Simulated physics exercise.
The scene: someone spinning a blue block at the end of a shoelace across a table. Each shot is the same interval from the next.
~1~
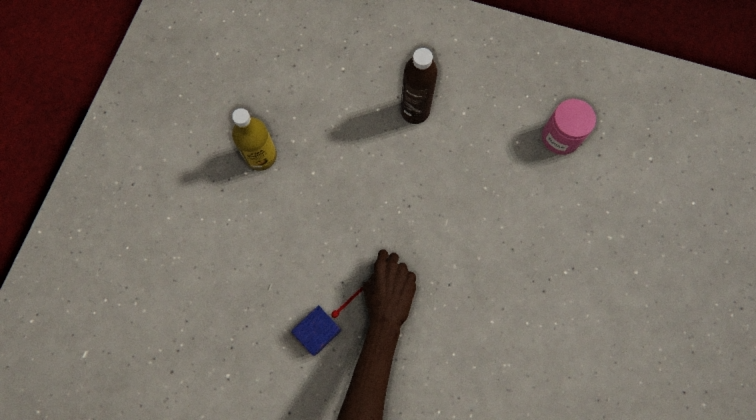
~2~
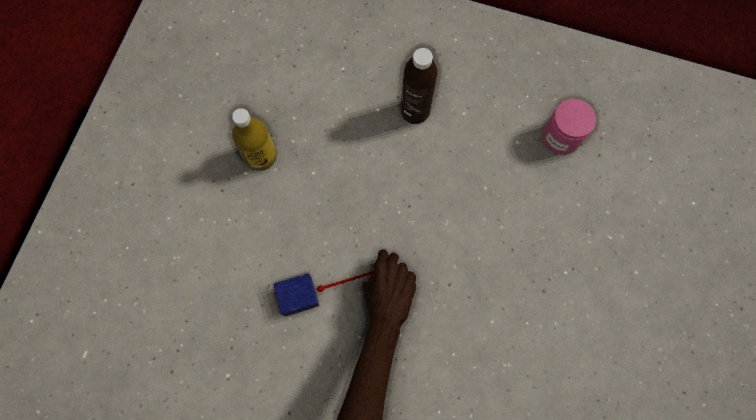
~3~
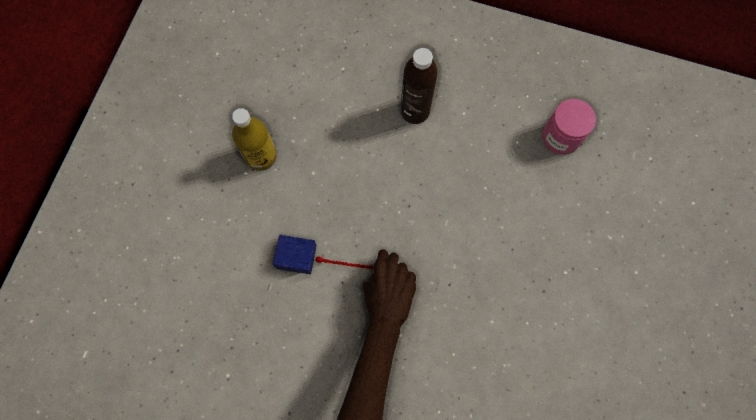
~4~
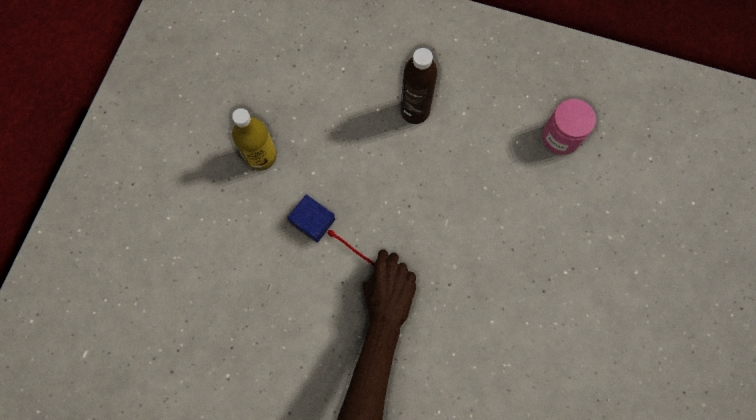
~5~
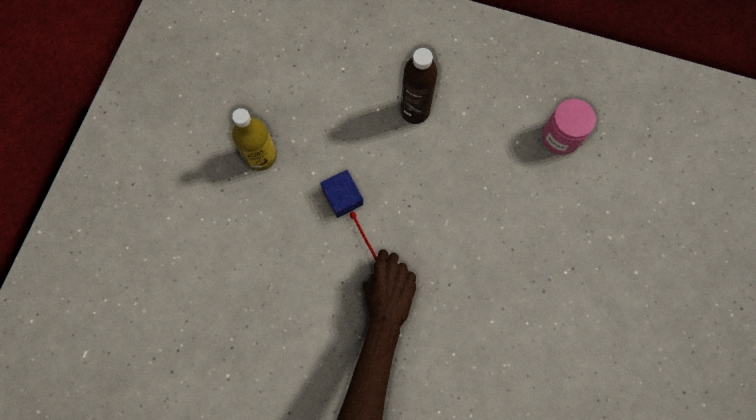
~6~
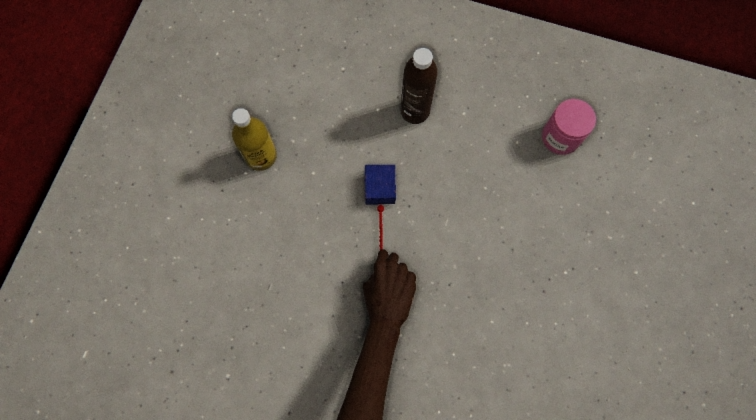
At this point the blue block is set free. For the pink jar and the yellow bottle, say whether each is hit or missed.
The pink jar will receive no impact; the yellow bottle will receive no impact.
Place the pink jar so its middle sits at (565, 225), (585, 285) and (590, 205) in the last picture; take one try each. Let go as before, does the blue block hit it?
In the first try it gets knocked, in the second it is avoided, and in the third it gets knocked.
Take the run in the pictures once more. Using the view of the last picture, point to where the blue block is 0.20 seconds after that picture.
It is at roughly (544, 208).
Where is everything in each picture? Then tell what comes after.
The first frame shows blue block (316, 330); pink jar (576, 117); yellow bottle (241, 116); brown bottle (423, 56).
The second frame shows blue block (295, 293).
The third frame shows blue block (294, 253).
The fourth frame shows blue block (310, 216).
The fifth frame shows blue block (342, 191).
The sixth frame shows blue block (380, 181); pink jar (576, 117); yellow bottle (241, 116); brown bottle (423, 56); going round clockwise.
Then, 0.08 s on from there, block near (455, 195).
Then, 0.20 s on from there, block near (544, 208).
In the end, block near (637, 222). The pink jar escapes it and the yellow bottle stays untouched.
